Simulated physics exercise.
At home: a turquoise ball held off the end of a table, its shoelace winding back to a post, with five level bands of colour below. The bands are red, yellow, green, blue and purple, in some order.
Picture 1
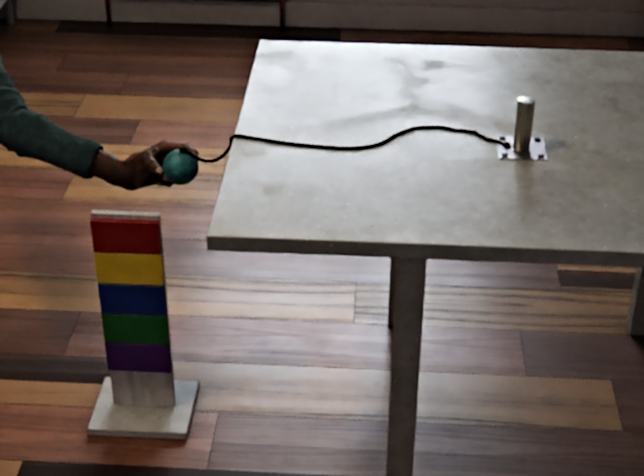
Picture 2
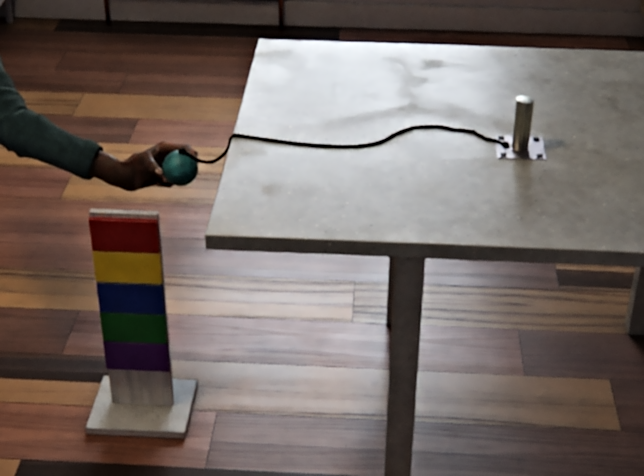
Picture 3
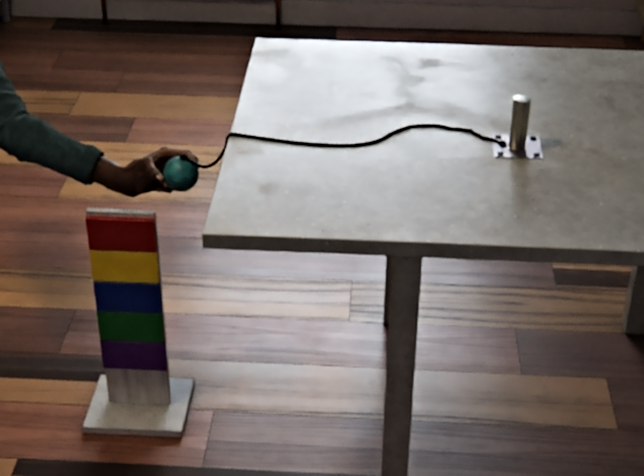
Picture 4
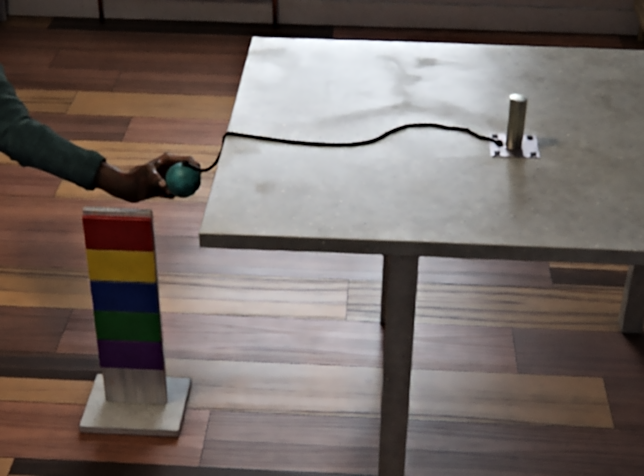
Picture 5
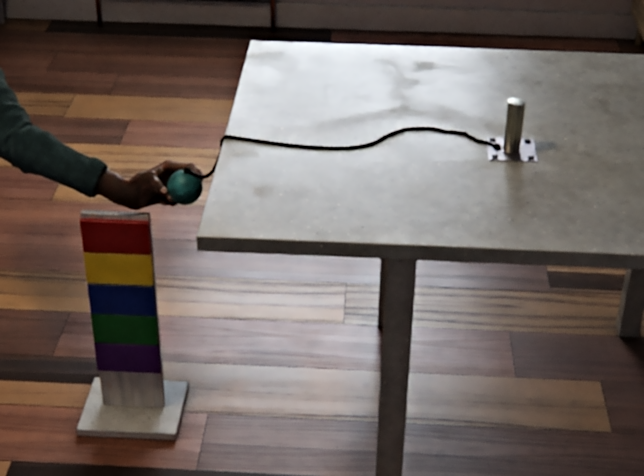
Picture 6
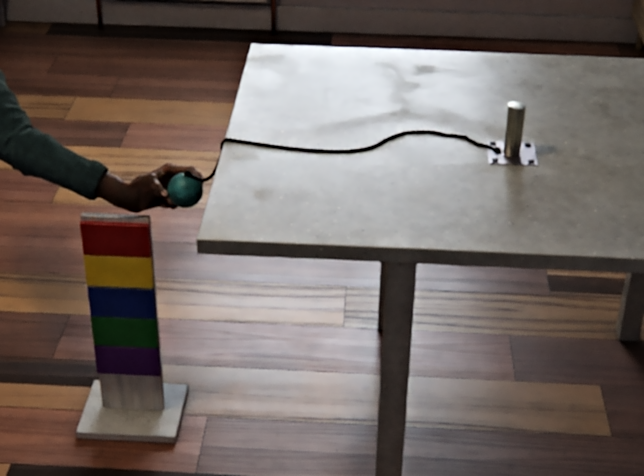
A hand in a dark green sleeve holds a turquoise ball just off the left end of a pale grey table, seen from slightly above in a room with a wood-plank floor. A black shoelace winds from the ball across the tabletop to a metal post, and an upright board with red, yellow, blue, green and purple bands stands below. The hand and ball lower very slightly while the camera drifts a little.
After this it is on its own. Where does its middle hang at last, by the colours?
At red.
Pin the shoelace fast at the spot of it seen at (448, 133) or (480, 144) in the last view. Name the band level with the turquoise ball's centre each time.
In that order: Red; red.
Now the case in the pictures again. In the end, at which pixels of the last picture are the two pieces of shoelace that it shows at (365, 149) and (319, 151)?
Near (333, 142) and (287, 140).
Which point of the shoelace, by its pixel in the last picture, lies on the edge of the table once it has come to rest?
At (253, 143), roughly.
Soon after, ball near (206, 236); level with red.
Then, ball near (246, 242); level with red.
Further on, ball near (235, 249); level with red.
At rest, ball near (231, 249); level with red. Its centre hangs level with the red band.
